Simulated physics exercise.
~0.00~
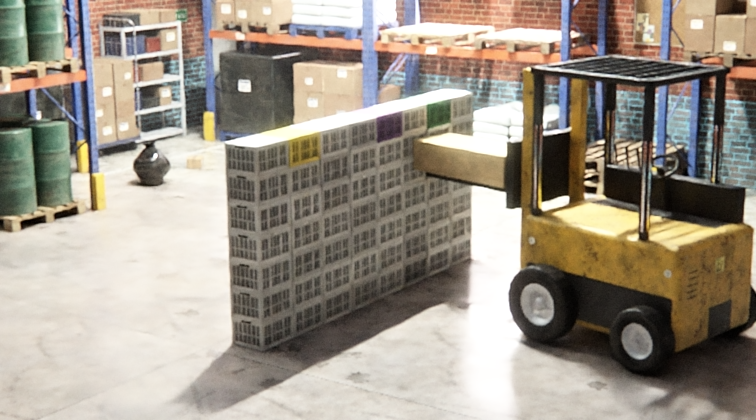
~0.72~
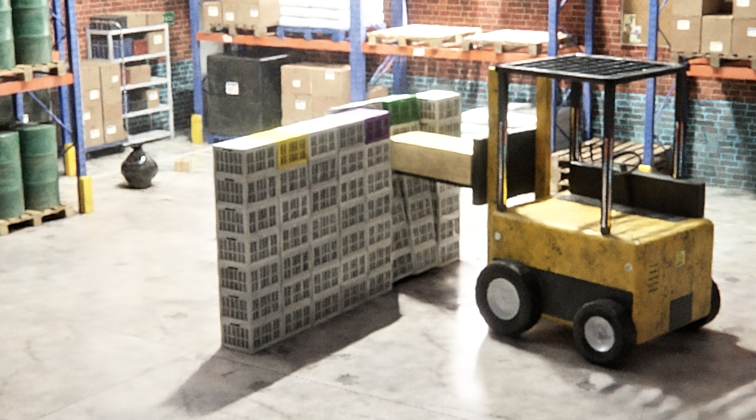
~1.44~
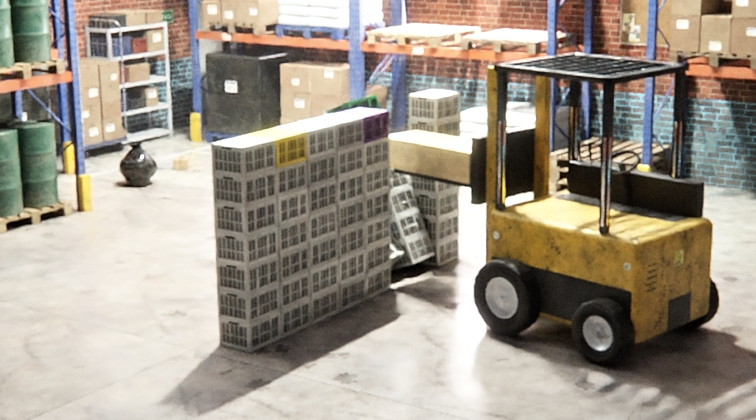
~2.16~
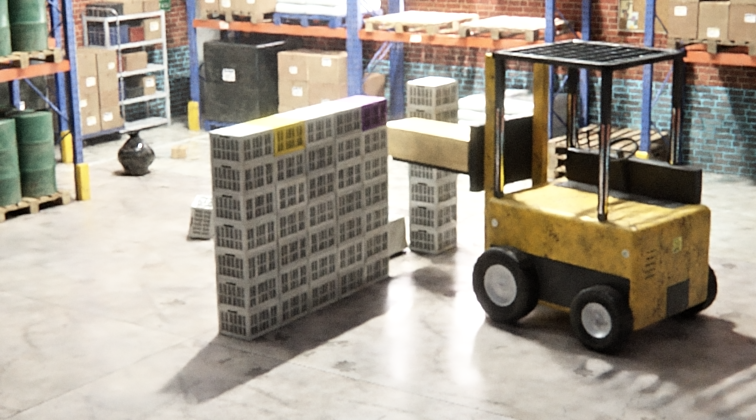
A yellow forklift pushes a case into a crate wall, toppling columns near its right end.
